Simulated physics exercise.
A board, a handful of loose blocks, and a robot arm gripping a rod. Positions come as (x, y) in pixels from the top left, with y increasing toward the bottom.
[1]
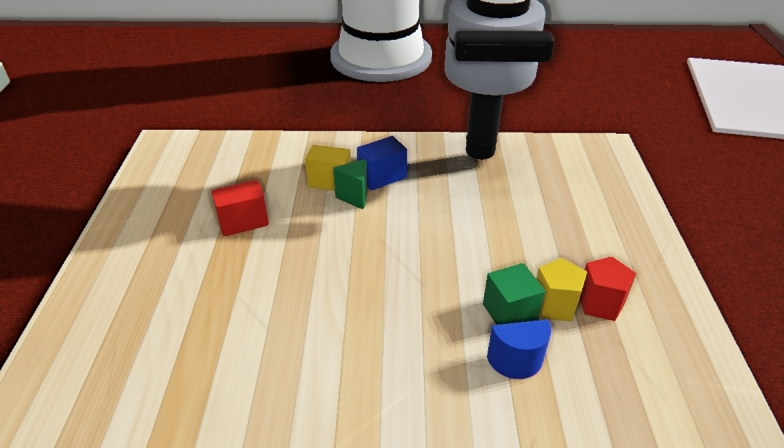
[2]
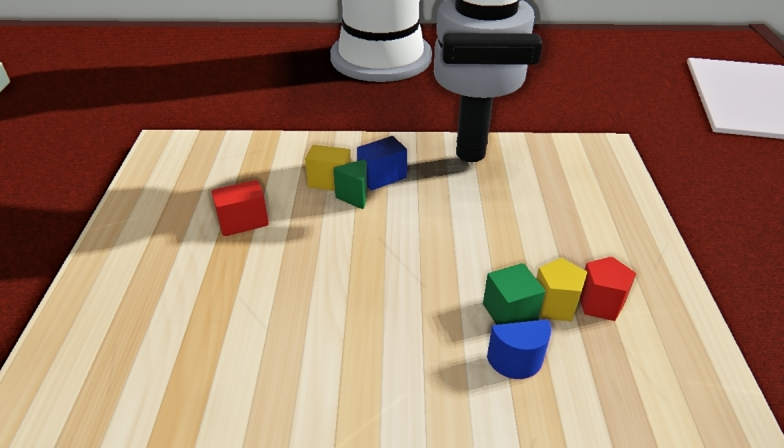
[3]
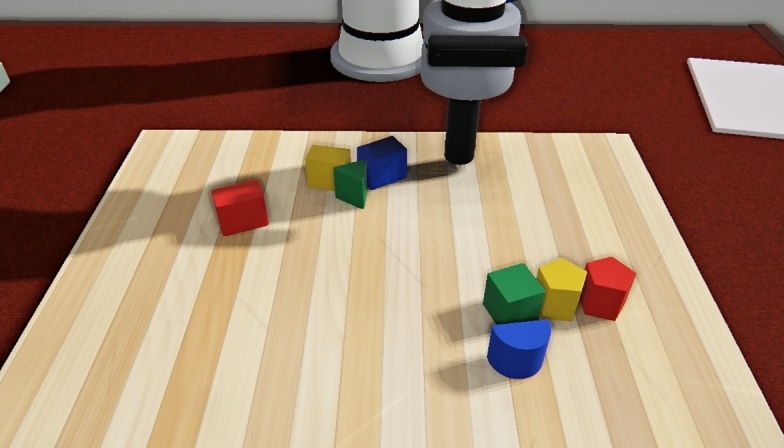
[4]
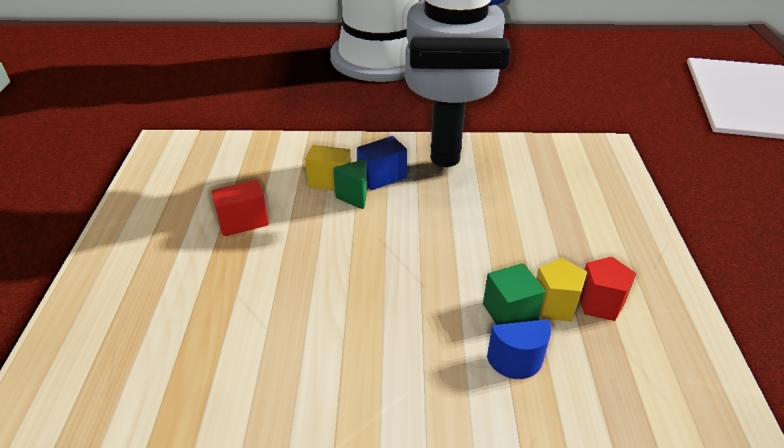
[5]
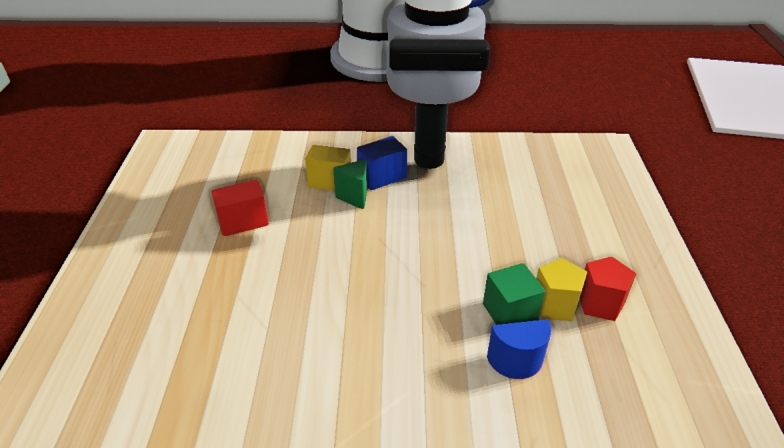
Robot arm sliding a black rod slowly left along the far edge of a wooden board, the scattered coloured blocks staying still.
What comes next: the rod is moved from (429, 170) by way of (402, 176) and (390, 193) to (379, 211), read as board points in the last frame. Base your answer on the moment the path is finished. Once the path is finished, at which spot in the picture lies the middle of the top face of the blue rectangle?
I'd guess (355, 154).
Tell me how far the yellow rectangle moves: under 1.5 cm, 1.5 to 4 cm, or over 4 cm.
My estimate: In the 1.5 to 4 cm range.
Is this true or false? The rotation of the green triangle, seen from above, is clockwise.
That is false.
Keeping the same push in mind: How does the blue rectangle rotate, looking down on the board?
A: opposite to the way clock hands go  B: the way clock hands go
Answer: B.
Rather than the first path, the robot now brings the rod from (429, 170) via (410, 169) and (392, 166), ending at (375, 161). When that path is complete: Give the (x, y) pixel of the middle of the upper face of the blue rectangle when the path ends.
By then it is at (343, 145).
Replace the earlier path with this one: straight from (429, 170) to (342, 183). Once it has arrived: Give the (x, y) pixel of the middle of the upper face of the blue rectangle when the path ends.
At the end it should sit near (302, 153).
What follows on the original path. One third of the way, rod (402, 168); yellow rectangle (320, 154); green triangle (345, 170), turned 45° anticlockwise; blue rectangle (365, 149), turned 20° clockwise.
Two thirds of the way, rod (390, 184); yellow rectangle (311, 152); green triangle (343, 171), turned 60° anticlockwise; blue rectangle (355, 154), turned 50° clockwise.
At the end, rod (379, 202); yellow rectangle (310, 152); green triangle (343, 171), turned 60° anticlockwise; blue rectangle (355, 154), turned 50° clockwise.
